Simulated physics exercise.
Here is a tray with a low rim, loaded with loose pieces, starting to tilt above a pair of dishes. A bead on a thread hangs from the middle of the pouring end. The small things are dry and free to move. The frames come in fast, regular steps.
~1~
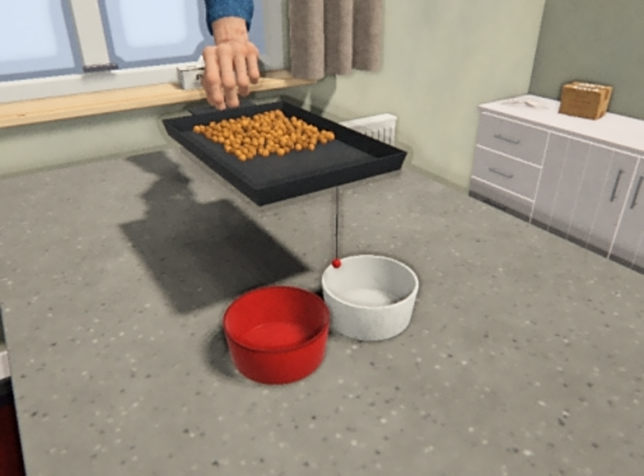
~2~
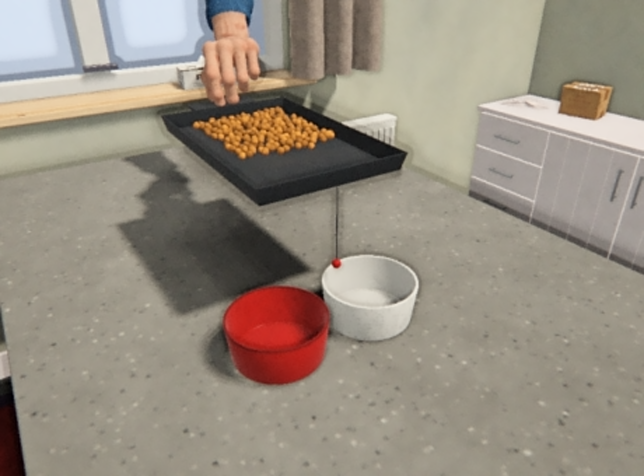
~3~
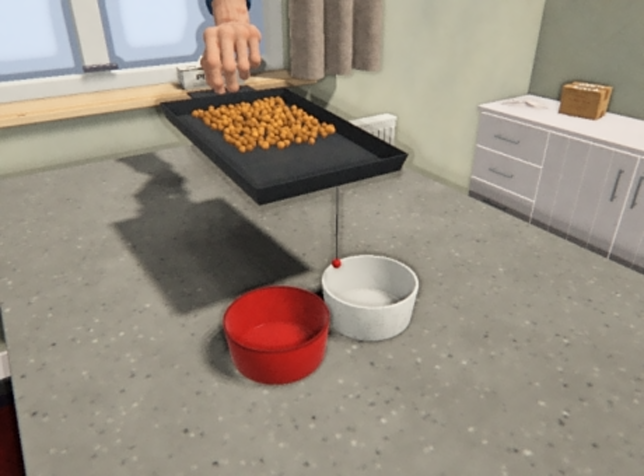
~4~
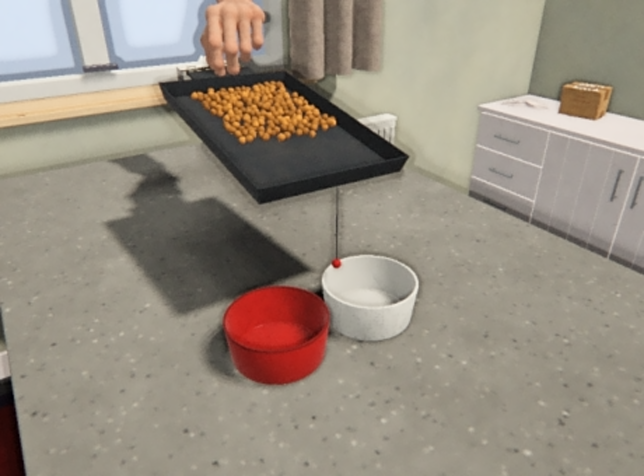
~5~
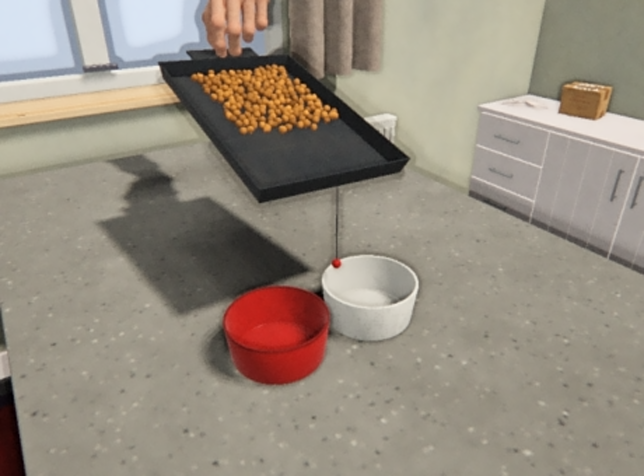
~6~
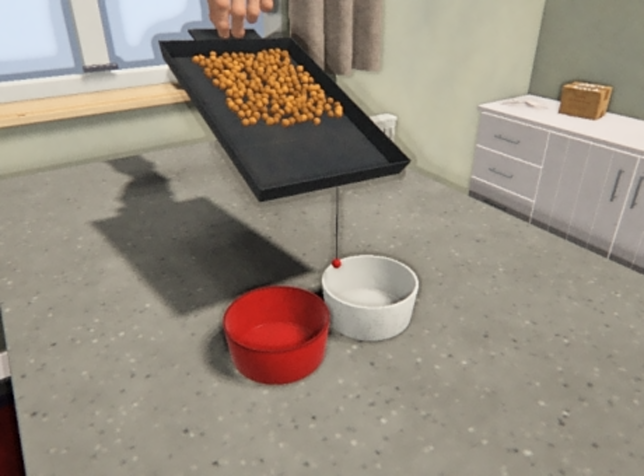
A hand lifts the back of a black tray of chickpeas, steadily tilting it above two bowls.
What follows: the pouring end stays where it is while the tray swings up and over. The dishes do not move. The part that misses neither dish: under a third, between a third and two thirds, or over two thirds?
They take between a third and two thirds between them.
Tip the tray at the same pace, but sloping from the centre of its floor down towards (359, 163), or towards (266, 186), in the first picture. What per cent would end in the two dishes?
In turn 30 and 90 in a hundred.
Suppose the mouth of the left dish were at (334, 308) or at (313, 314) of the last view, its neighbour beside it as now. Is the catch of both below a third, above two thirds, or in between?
First over two thirds, then more than two thirds.
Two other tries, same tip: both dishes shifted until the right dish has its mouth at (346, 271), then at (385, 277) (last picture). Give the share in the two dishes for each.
Near 20 % and 70 %.
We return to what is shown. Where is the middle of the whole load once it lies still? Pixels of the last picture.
At about (392, 323).
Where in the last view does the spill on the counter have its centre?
Near (464, 346).
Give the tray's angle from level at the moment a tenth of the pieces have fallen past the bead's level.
Roughly 70°.
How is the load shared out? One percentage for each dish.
Left dish: 0 %, right dish: 50 %.
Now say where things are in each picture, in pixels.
Corners of the pouring end (258, 186) and (401, 152), level; middle of the load (265, 132), roasted chickpeas; left dish (304, 361); right dish (399, 318); bead on its thread (337, 264), in the first frame.
Corners of the pouring end (259, 186) and (402, 152), level; middle of the load (265, 129), in the second frame.
Corners of the pouring end (259, 186) and (402, 153), tipped barely, lowest at the right corner; middle of the load (265, 121), in the third frame.
Corners of the pouring end (261, 185) and (403, 155), tipped a little, lowest at the right corner; middle of the load (266, 108), in the fourth frame.
Corners of the pouring end (262, 185) and (404, 157), tipped clearly, lowest at the right corner; middle of the load (267, 96), in the fifth frame.
Corners of the pouring end (263, 185) and (405, 159), tipped clearly, lowest at the right corner; middle of the load (270, 83); left dish (304, 361); right dish (399, 318), in the sixth frame.
Just after the last frame, tray tipped steeply; the larger part on the tray; roughly a quarter in the air.
A moment on, tray tipped past a quarter turn; roughly half on the tray; just a few in the left dish; about a tenth in the right dish; roughly a third outside both; just a few in the air.
Further on, tray tipped past a quarter turn; just a few in the left dish; roughly half in the right dish; roughly half outside both.
When it is over, tray tipped past a quarter turn; just a few in the left dish; roughly half in the right dish; roughly half outside both.
